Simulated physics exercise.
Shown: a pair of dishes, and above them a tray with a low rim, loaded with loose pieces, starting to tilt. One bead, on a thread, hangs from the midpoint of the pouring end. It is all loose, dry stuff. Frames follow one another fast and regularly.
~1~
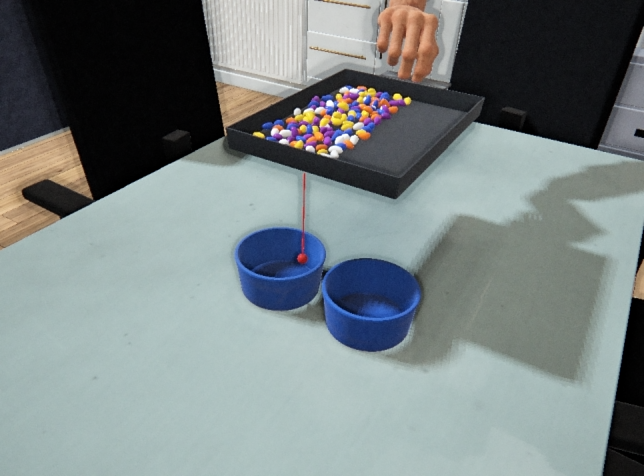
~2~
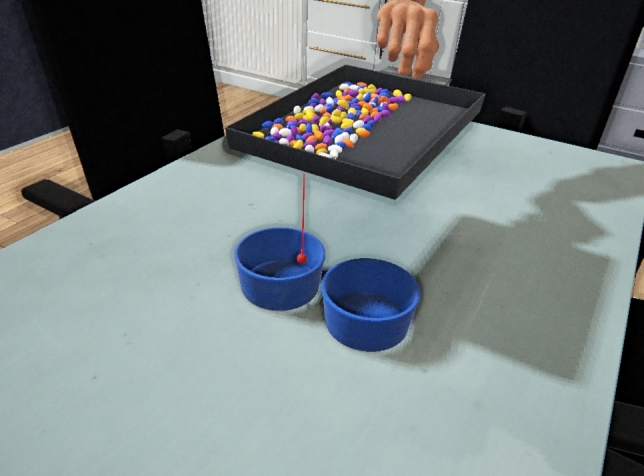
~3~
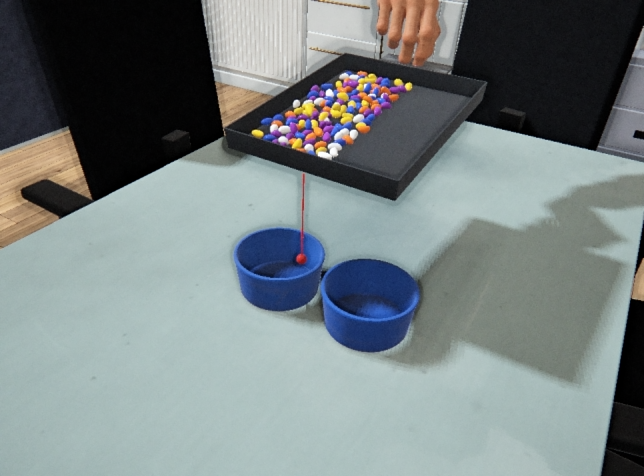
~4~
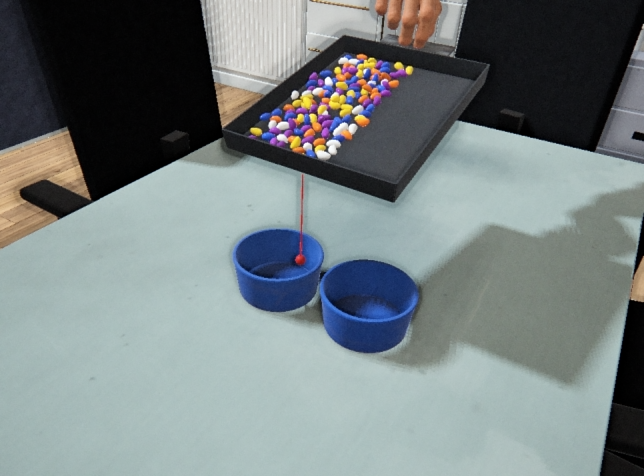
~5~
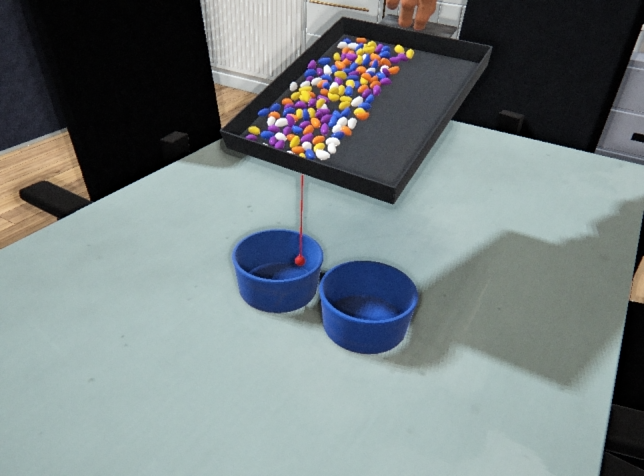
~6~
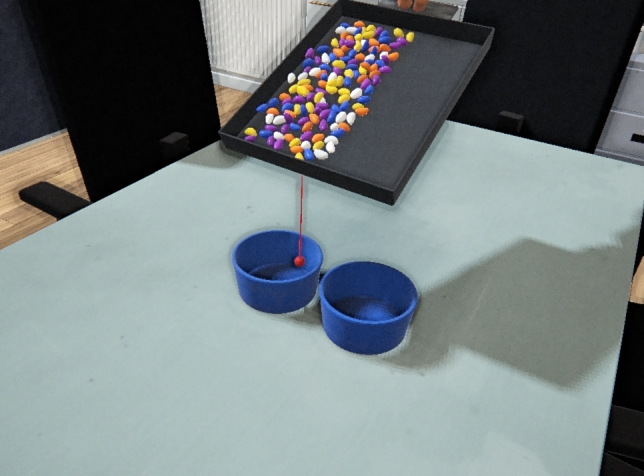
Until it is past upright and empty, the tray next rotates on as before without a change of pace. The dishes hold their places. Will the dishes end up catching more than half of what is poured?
No.
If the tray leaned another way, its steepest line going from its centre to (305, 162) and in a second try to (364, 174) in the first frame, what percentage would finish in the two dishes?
Lab note: Try one about 0 %, try two 50 %.
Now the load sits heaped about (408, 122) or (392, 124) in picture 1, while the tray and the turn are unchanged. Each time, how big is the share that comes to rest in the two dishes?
Around 10 then around 0 per cent.
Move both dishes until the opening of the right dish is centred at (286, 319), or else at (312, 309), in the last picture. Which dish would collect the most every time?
First try, the rightmost dish; second try, the rightmost dish.
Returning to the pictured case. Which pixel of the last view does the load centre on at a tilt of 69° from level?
In the last view, the load is centred close to (298, 146).
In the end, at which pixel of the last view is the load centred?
I'd put the middle somewhere around (263, 359).
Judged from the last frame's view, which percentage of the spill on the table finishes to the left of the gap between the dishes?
Some 80 %.
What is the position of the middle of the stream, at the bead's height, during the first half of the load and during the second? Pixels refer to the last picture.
Initially about (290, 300); subsequently about (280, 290).
Shortly afterwards, tray tipped steeply; all but a few on the tray; only a few in the air.
Next, tray tipped past a quarter turn; the bulk on the tray; only a few in the right dish; near a quarter outside both; a little in the air.
Some moments later, tray tipped past a quarter turn; a little in the right dish; only a few in the left dish; all but a few outside both.
In the end, tray tipped past a quarter turn; a little in the right dish; only a few in the left dish; all but a few outside both.
